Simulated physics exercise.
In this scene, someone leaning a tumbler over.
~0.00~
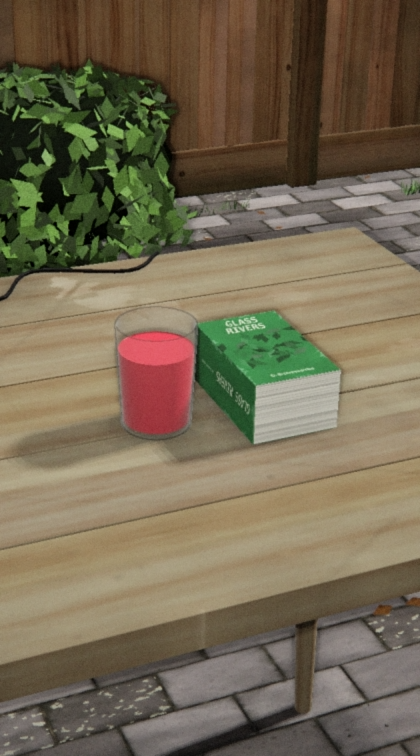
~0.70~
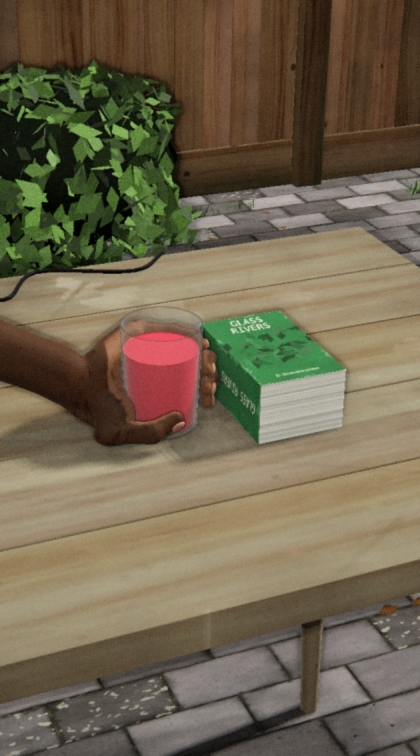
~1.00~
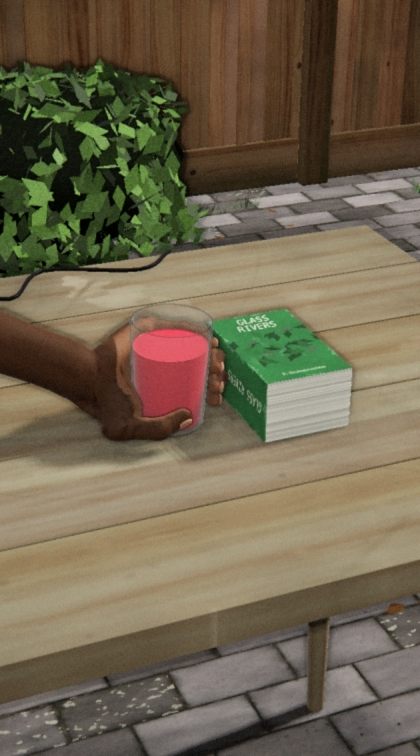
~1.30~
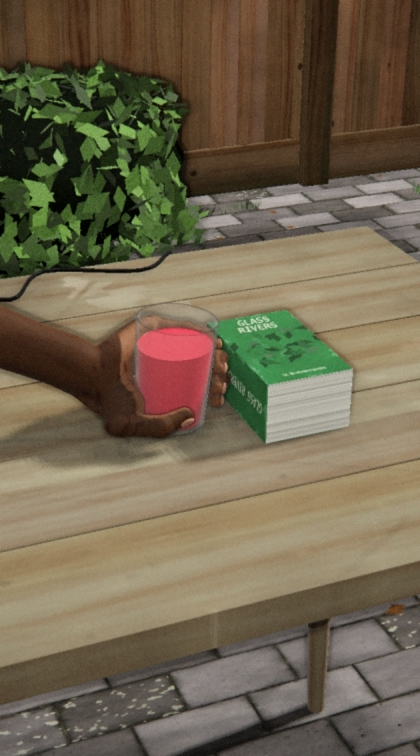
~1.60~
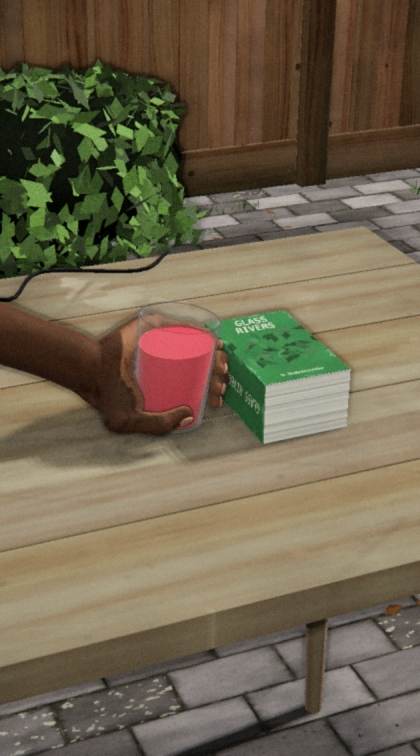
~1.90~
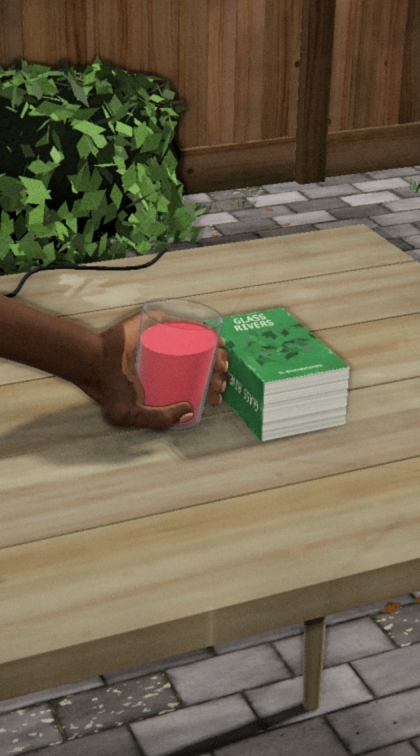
The footage shows a glass of red liquid beside a green book on a wooden outdoor table; a hand reaches in from the left, grasps the glass, shifts it slightly right and tilts it a little towards the book.
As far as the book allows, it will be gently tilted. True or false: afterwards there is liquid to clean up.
False.
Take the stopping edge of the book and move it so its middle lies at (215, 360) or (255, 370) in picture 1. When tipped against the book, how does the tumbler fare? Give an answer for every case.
Taking each in turn, it stays put, then it overflows.
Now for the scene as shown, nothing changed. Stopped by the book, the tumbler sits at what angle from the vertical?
Lean at rest: Roughly 25° from vertical.
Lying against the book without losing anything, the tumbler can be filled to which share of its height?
Roughly 85 per cent.
By 2.5 s, the tumbler leans by about 15°; its rim is dry.
By 3.1 s, the tumbler leans by about 25°; its rim is dry.
By 4.5 s, the tumbler leans by about 25°, against the book; its rim is dry.
